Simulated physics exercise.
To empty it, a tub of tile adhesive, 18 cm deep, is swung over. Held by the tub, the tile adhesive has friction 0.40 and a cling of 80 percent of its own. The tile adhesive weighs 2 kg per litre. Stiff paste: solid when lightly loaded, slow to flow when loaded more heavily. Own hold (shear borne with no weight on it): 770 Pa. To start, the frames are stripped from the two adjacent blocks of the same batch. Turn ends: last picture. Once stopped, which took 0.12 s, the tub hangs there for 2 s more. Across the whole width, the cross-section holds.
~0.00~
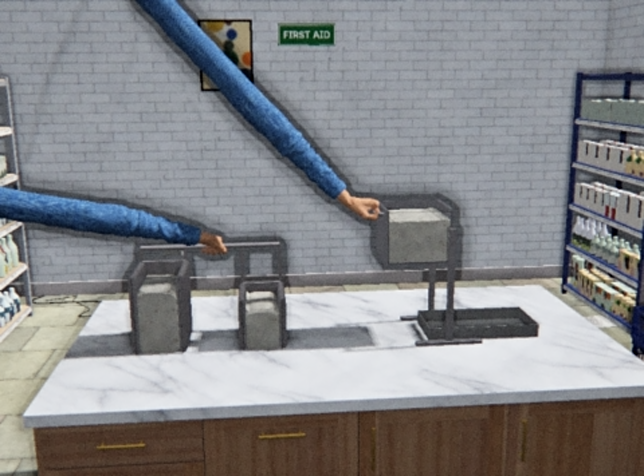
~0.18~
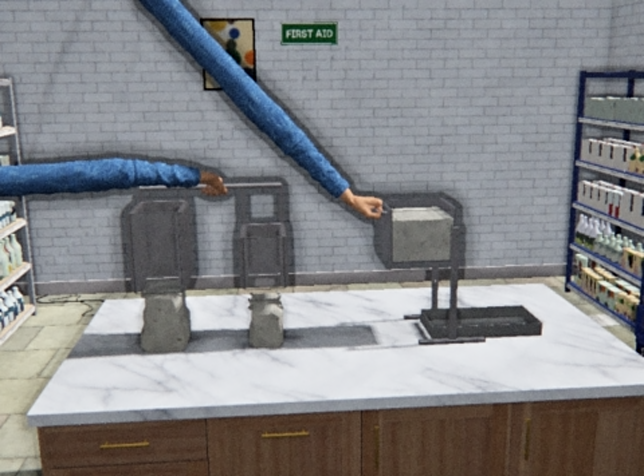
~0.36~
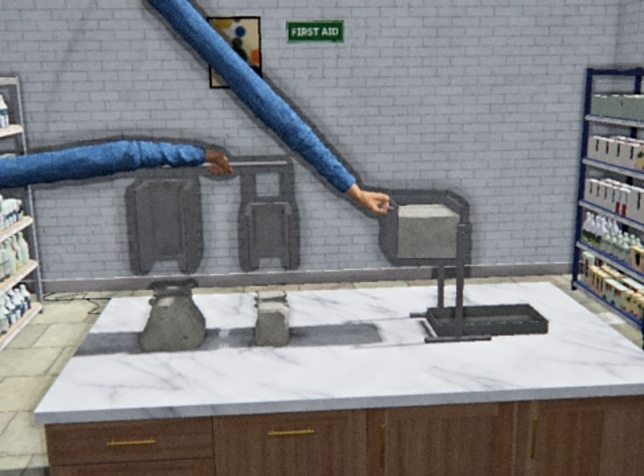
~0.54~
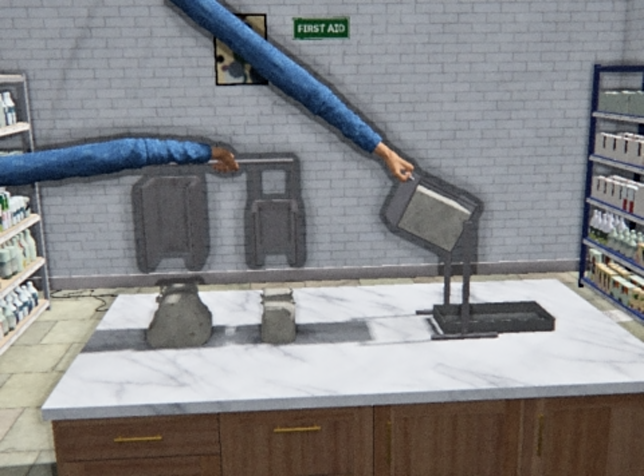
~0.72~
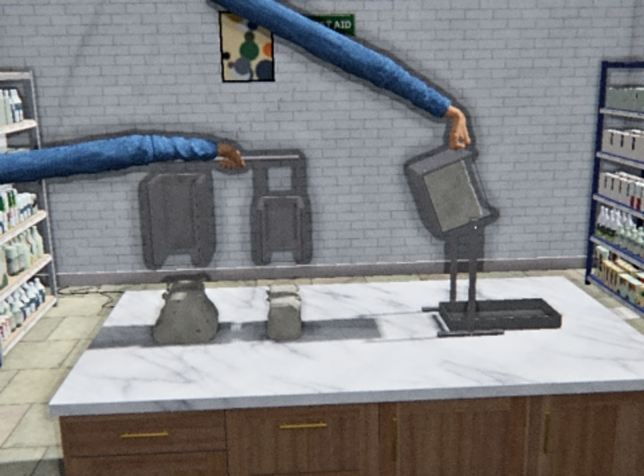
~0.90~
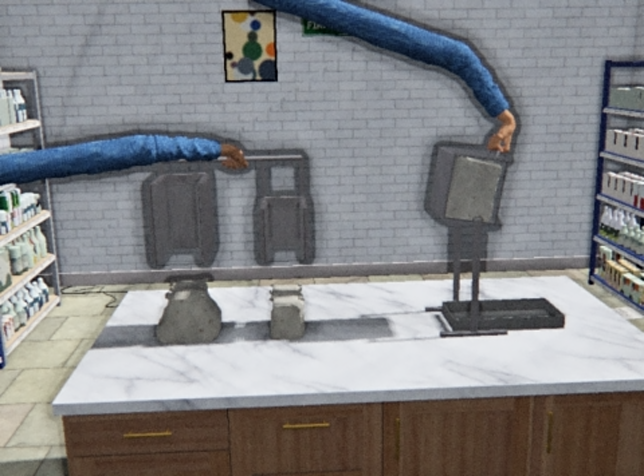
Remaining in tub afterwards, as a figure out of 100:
Near 39 %.
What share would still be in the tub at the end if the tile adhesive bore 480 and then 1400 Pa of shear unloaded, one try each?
In turn about 40 %, 55 %.
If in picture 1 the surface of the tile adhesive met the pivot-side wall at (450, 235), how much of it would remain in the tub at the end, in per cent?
I'd guess around 50 in a hundred.
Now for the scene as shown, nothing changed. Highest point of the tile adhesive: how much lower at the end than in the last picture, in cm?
12 cm or so.
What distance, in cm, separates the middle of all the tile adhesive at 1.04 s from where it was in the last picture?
I'd put the distance at about 5 centimetres.
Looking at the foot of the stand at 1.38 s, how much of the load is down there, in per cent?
About 40 %.
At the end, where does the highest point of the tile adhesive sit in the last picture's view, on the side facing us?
Near (472, 194).
After 1.04 s, the tub is at 98 degrees and holds 83 %.
After 1.21 s, the tub is at 98 degrees and holds 44 %.
After 1.38 s, the tub is at 98 degrees and holds 39 %.
After 1.55 s, the tub is at 98 degrees and holds 39 %.
After 2.90 s, at the end, the tub is at 98 degrees and holds 39 %.
